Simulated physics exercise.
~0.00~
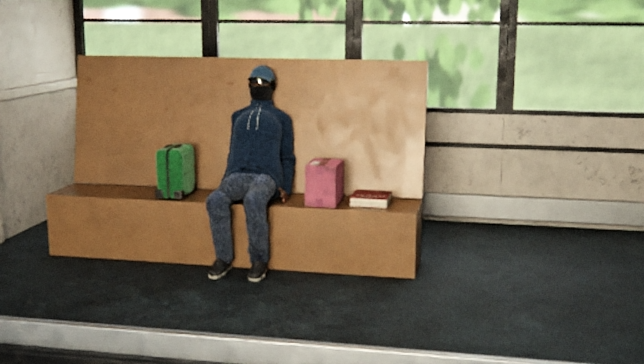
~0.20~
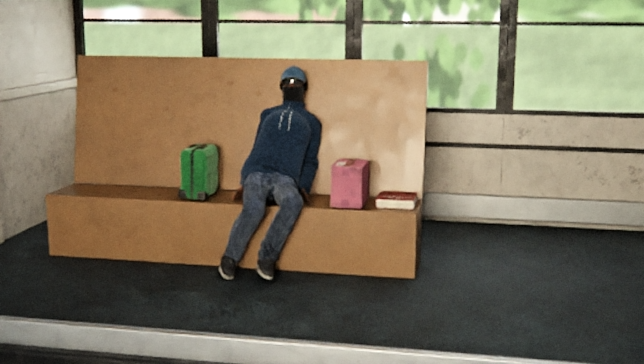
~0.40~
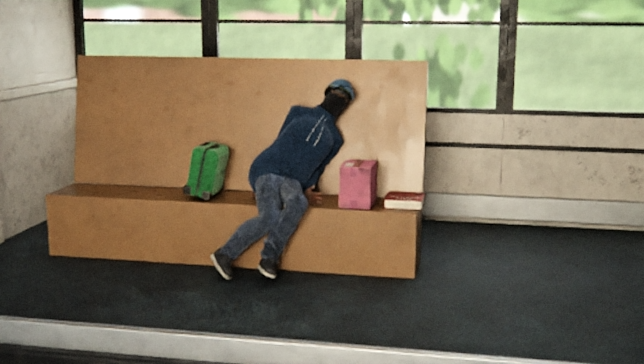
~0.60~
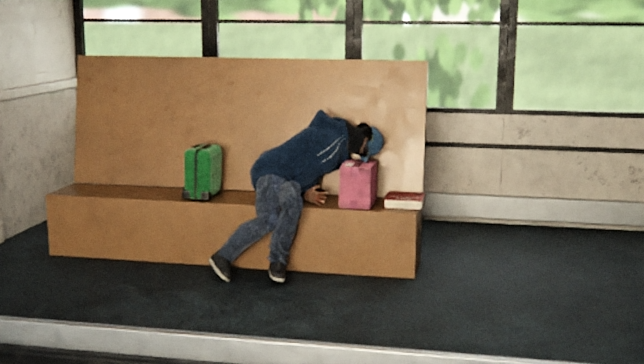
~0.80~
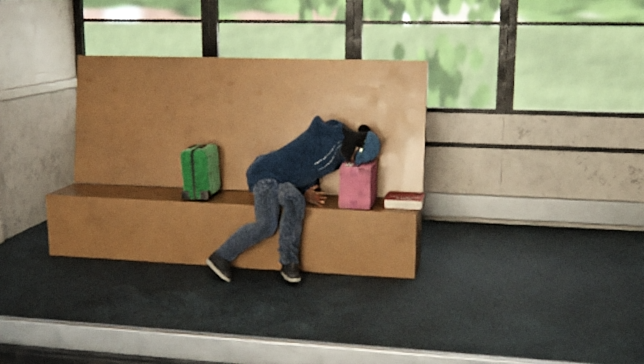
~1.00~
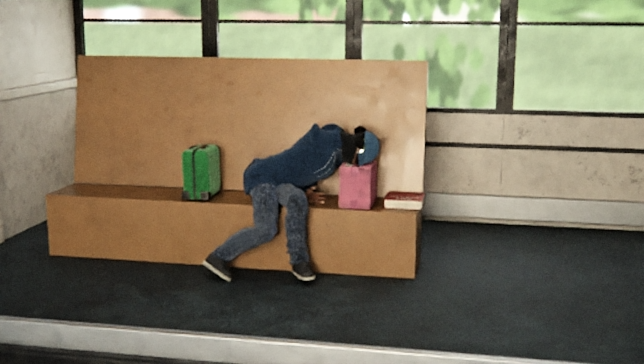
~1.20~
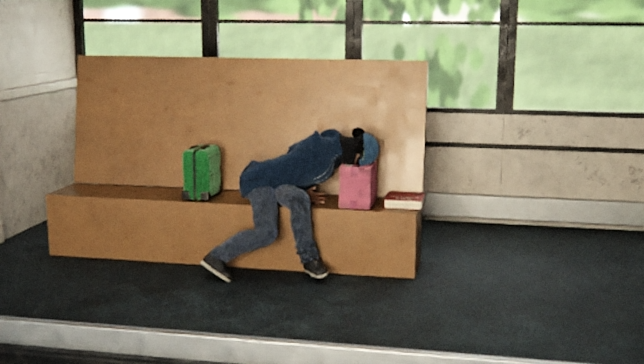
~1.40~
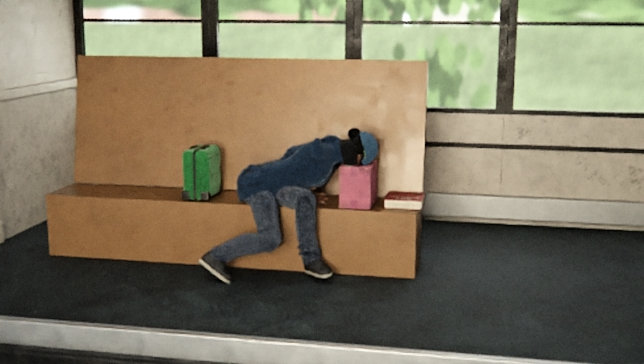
A seated person slides right with the bags, then slumps over the upright pink bag.
